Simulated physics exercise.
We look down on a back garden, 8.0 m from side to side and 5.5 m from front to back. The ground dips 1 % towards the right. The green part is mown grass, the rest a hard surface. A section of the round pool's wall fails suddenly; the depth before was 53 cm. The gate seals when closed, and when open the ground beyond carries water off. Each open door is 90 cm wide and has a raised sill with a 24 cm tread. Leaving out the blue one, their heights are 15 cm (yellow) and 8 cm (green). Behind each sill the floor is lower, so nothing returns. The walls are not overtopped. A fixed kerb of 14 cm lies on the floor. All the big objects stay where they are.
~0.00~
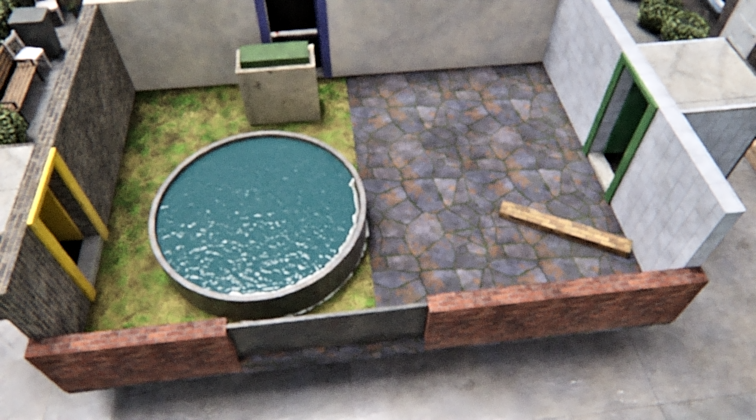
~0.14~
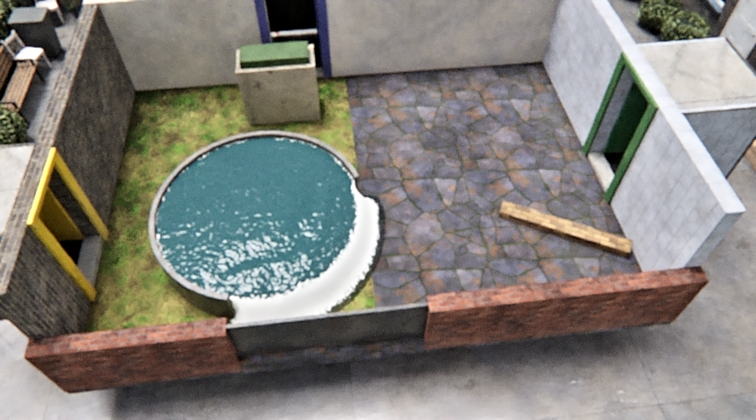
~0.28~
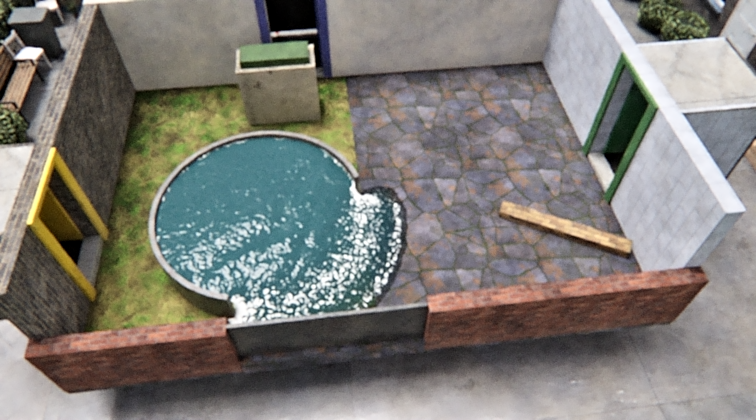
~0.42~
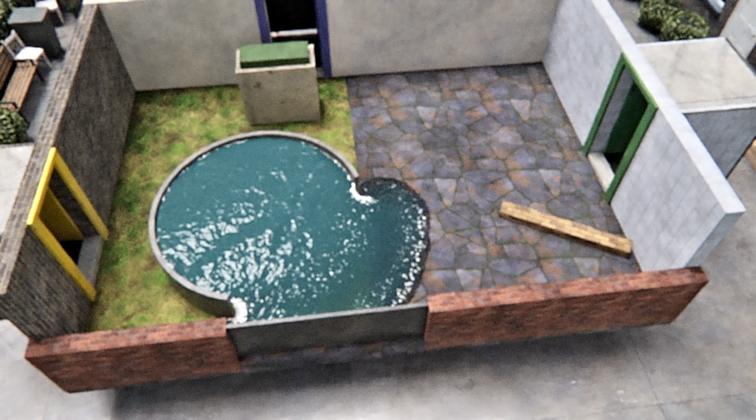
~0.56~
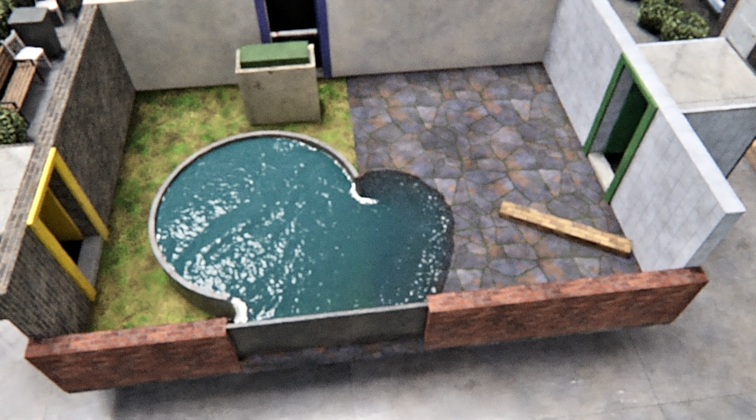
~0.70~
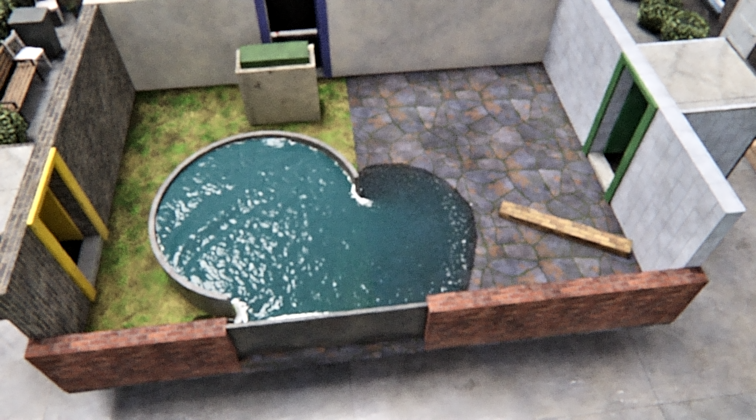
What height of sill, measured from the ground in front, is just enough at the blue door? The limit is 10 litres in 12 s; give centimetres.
It would have to be roughly 10.5 cm high.
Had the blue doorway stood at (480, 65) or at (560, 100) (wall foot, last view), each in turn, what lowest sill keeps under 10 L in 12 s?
Roughly 19 and 16 cm.
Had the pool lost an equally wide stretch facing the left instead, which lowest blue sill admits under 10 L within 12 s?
About 12.0 cm.
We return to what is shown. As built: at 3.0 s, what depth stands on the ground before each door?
Depths in cm: Yellow 7, blue 0, green 16.
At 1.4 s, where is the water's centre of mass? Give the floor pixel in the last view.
At about (308, 247).
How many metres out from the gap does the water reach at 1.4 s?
About 3.6 m.
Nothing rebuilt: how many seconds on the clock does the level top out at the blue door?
At about 9.0 s.
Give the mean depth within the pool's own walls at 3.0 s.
Some 19 cm.
After 1.4 s water covers 30 % of the floor, deepest (36 cm) near (272, 342); it has not reached the blue door.
After 3.0 s water covers 45 % of the floor, deepest (50 cm) near (604, 306); it has not reached the blue door.
After 12.0 s water covers 100 % of the floor, deepest (16 cm) near (546, 76); 9 cm at the blue door, 50 litres in over its 6 cm sill.
At the blue door as built, the water arrived by 6.4 s and peaked near 13 cm at 8.8 s.
Run again over the same 12 s with other heights there, 20 litres in over 9 cm, 4 litres over 12 cm. The limit of 10 litres is kept from about 10.5 cm up.
